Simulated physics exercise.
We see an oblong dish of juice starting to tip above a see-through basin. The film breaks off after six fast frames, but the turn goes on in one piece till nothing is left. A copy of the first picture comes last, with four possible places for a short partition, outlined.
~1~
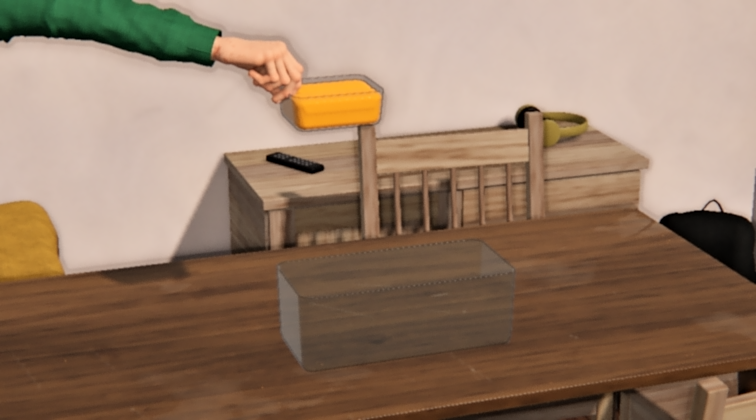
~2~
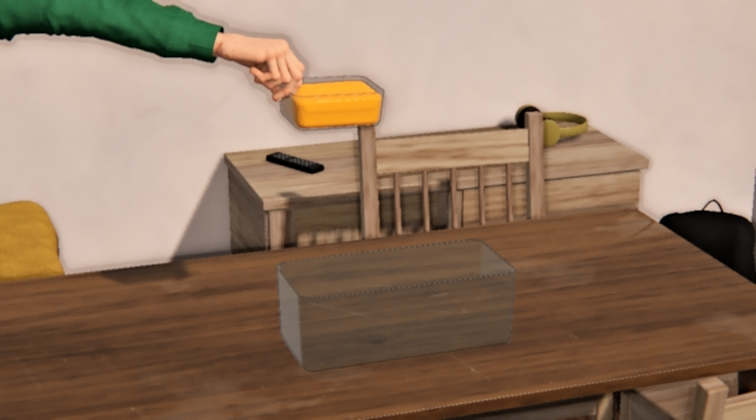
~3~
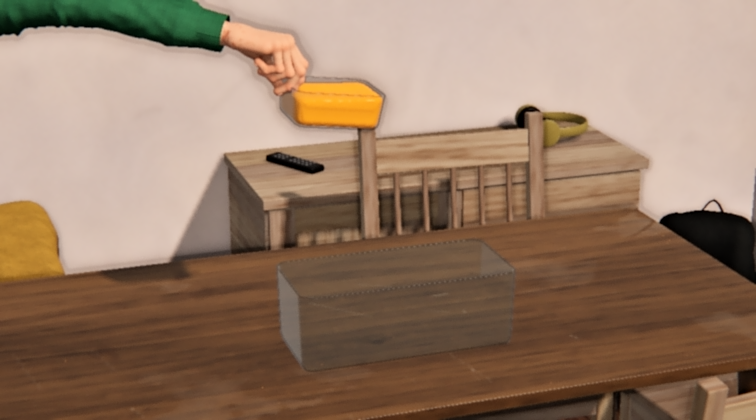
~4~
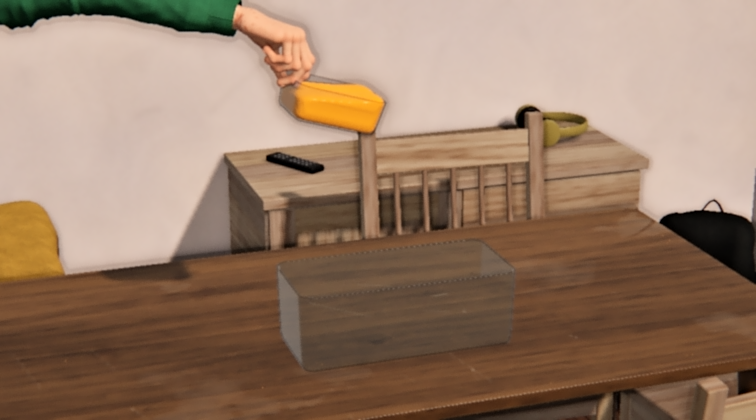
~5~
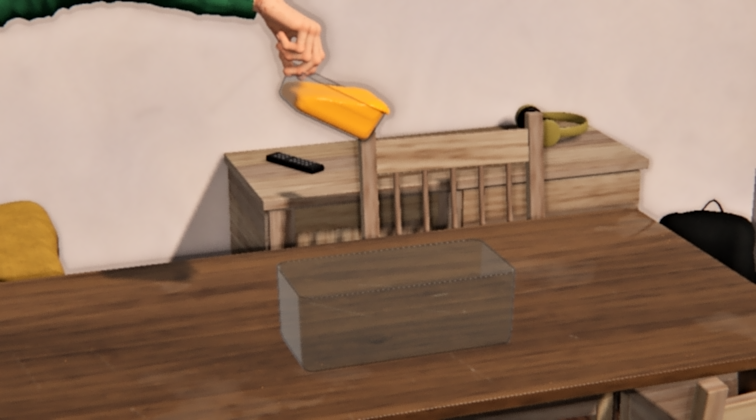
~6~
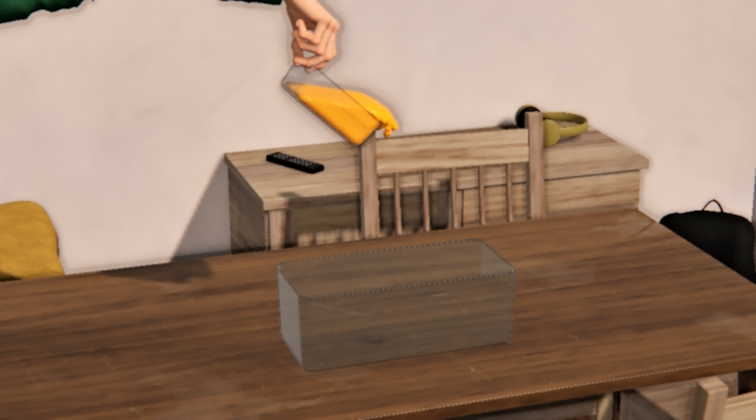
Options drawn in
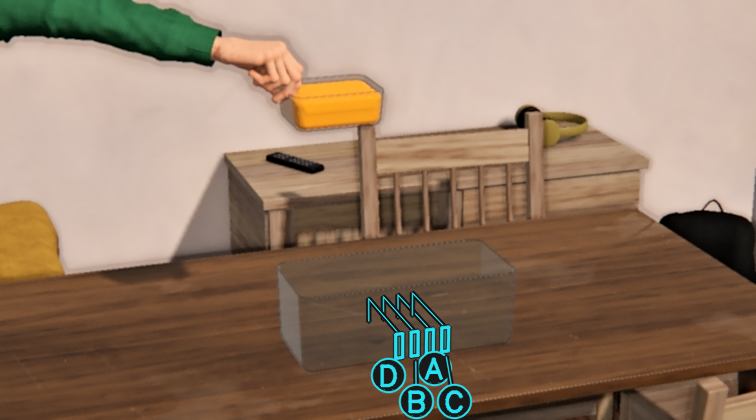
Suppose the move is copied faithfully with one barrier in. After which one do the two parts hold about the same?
I would pick place C.
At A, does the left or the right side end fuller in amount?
The right one.
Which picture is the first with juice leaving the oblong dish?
In picture 4.
On the marked copy, A at (431, 358); B at (415, 361); C at (446, 356); D at (400, 363).
With A, about 27 % ends left of the wall and 64 % right of it; 8 % is lost outside.
With B, about 18 % ends left of the wall and 73 % right of it; 9 % is lost outside.
With C, about 49 % ends left of the wall and 42 % right of it; 8 % is lost outside.
With D, about 15 % ends left of the wall and 76 % right of it; 9 % is lost outside.
